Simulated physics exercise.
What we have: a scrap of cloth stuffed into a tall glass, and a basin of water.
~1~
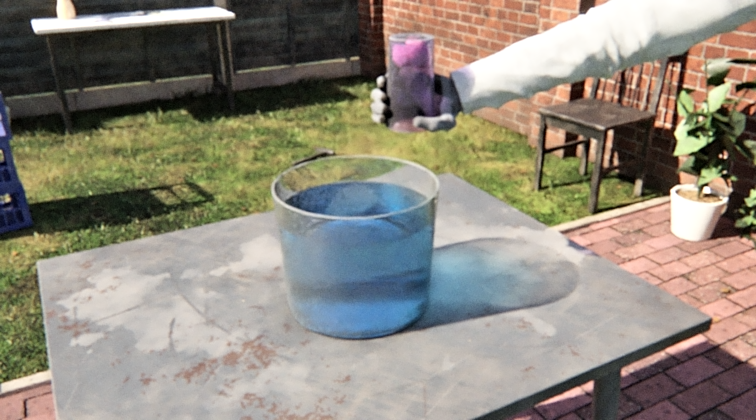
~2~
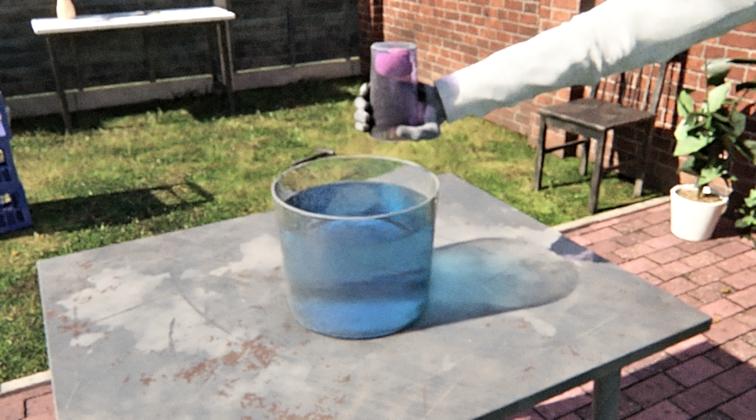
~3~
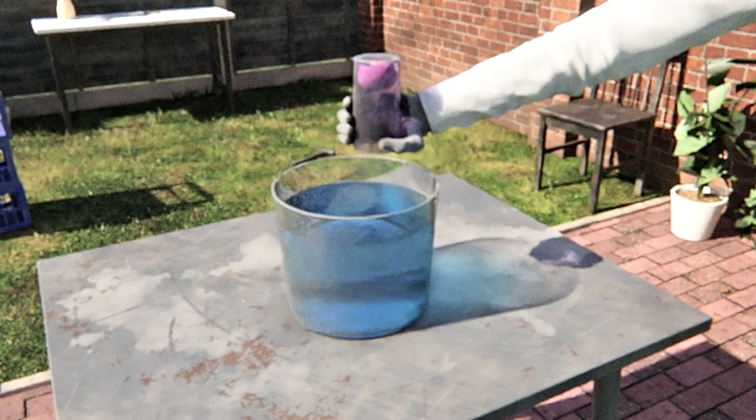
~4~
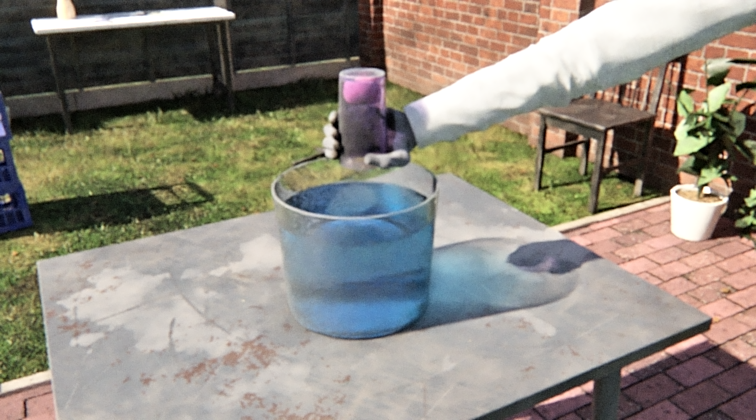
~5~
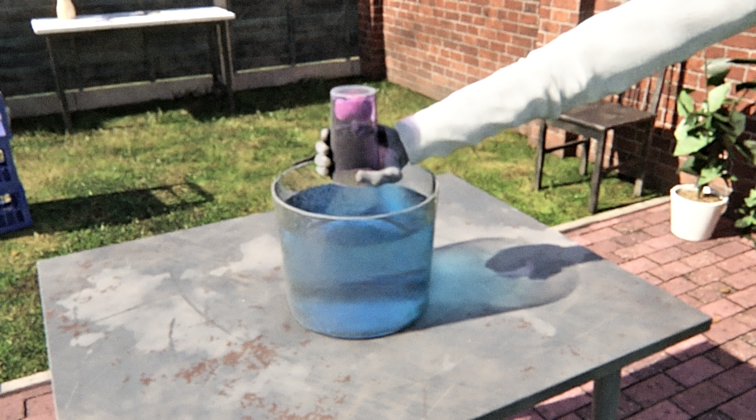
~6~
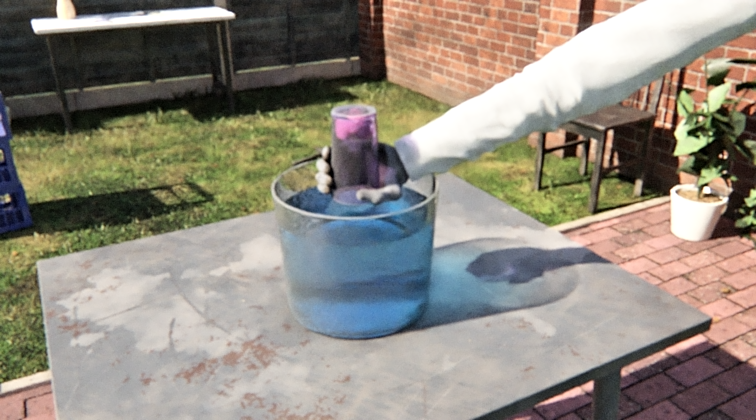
In this clip, a gloved hand holds a tall glass mouth down with a purple scrap of cloth inside, moving it leftward and steadily lowering it over a clear basin of bluish water on an outdoor table.
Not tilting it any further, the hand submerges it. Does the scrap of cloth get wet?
The scrap of cloth stays dry.
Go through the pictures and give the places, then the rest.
Tall glass (411, 85) mouth down; above the basin, in the first picture.
Tall glass (394, 94) mouth down; scrap of cloth (394, 60); coming down, in the second picture.
Tall glass (377, 106) mouth down; lower, in the third picture.
Tall glass (363, 121) mouth down; scrap of cloth (362, 87); lower still, in the fourth picture.
Tall glass (355, 138) mouth down; close to the surface, in the fifth picture.
Tall glass (355, 156) mouth down; scrap of cloth (354, 124); just over the surface, in the sixth picture.
Soon after, the tall glass enters the water.
Later, air is trapped inside and holds the level down.
In the end, the tall glass is under, still full of air, and the scrap of cloth is dry.
